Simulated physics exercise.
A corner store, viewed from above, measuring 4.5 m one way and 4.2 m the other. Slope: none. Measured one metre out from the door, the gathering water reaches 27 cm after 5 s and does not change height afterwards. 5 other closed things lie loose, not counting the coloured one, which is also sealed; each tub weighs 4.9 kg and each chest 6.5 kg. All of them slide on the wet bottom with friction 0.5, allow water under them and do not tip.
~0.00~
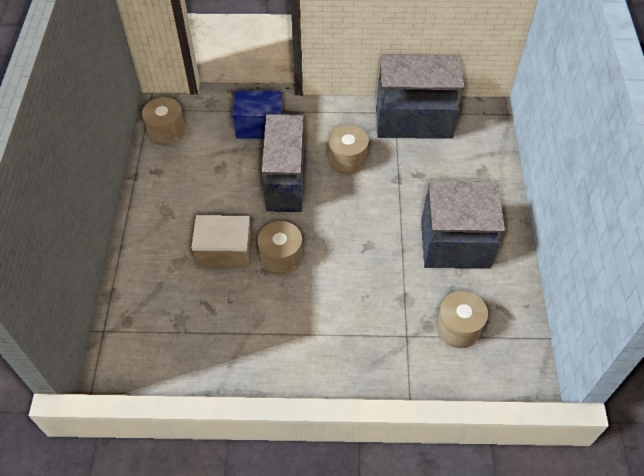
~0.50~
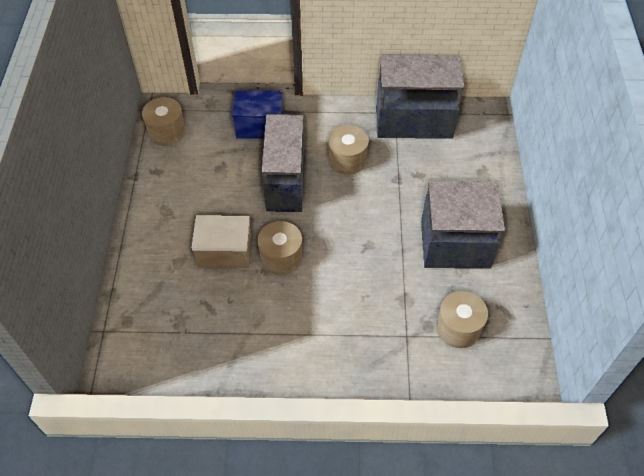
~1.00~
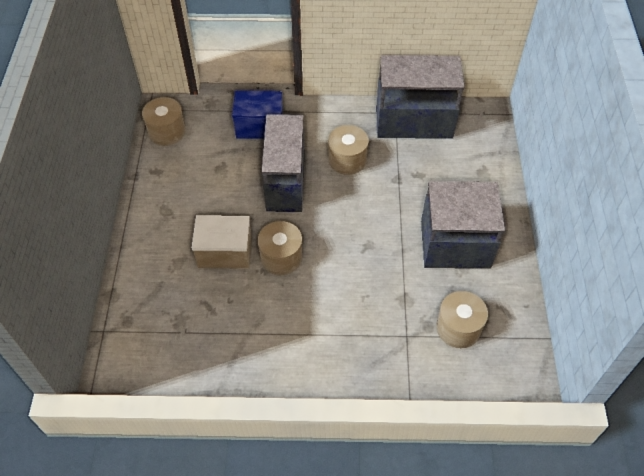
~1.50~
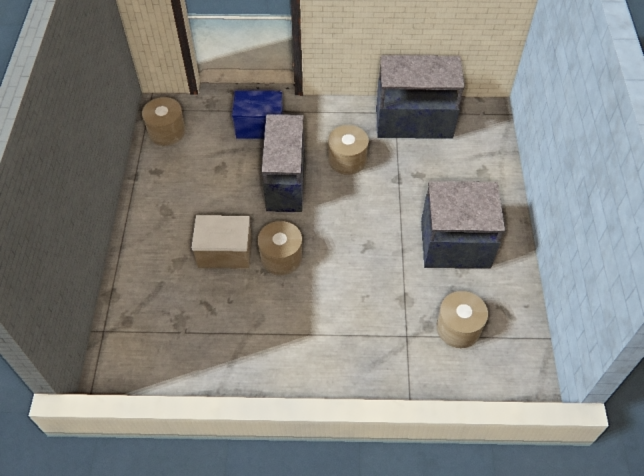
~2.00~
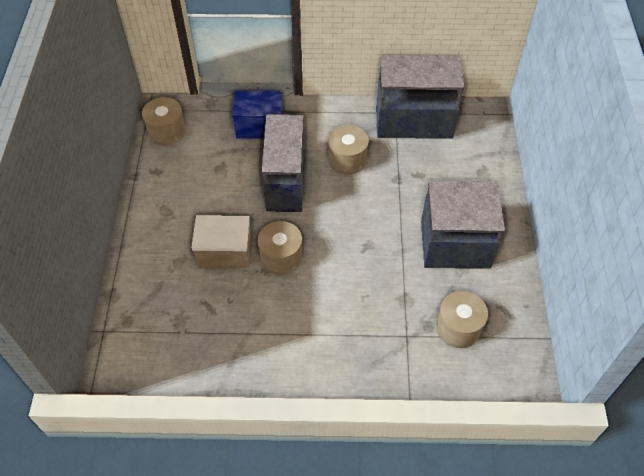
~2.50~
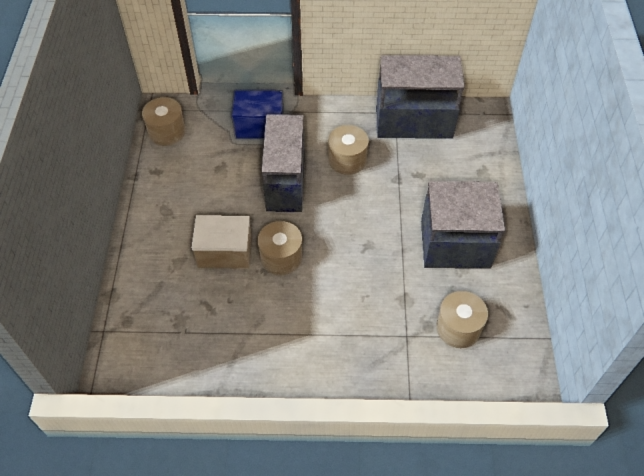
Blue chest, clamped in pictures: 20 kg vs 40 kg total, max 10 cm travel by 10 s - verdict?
No choice passes.
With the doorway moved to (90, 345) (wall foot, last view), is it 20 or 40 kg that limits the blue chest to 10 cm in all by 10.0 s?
Moved there, the light choice works.
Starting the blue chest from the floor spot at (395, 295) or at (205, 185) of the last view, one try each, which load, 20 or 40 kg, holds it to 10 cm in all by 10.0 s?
Log: Try 1 the lighter pick works; try 2 neither pick works.
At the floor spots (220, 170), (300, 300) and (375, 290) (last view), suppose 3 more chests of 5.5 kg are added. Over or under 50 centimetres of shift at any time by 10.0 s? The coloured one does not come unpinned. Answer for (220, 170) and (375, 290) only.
Result, in order - exceeds it; exceeds it.
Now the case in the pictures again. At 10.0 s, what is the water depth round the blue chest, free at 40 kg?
9 cm, roughly.
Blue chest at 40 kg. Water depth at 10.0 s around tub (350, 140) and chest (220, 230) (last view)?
9 and 5 cm.
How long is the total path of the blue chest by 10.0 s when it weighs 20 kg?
It would cover some 350 cm all told.
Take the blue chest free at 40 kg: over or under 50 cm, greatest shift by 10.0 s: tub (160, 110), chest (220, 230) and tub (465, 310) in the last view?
First exceeds it, then exceeds it, then stays inside.
After 3.5 s the blue chest would be 14 cm from its start with 20 kg and 0 cm from its start with 40 kg; 6 cm of water round it then.
After 4.5 s the blue chest would be 30 cm from its start with 20 kg and 2 cm from its start with 40 kg; 7 cm of water round it then.
After 7.0 s the blue chest would be 188 cm from its start with 20 kg and 29 cm from its start with 40 kg; 8 cm of water round it then.
After 10.0 s the blue chest would be 324 cm from its start with 20 kg and 29 cm from its start with 40 kg; 9 cm of water round it then.
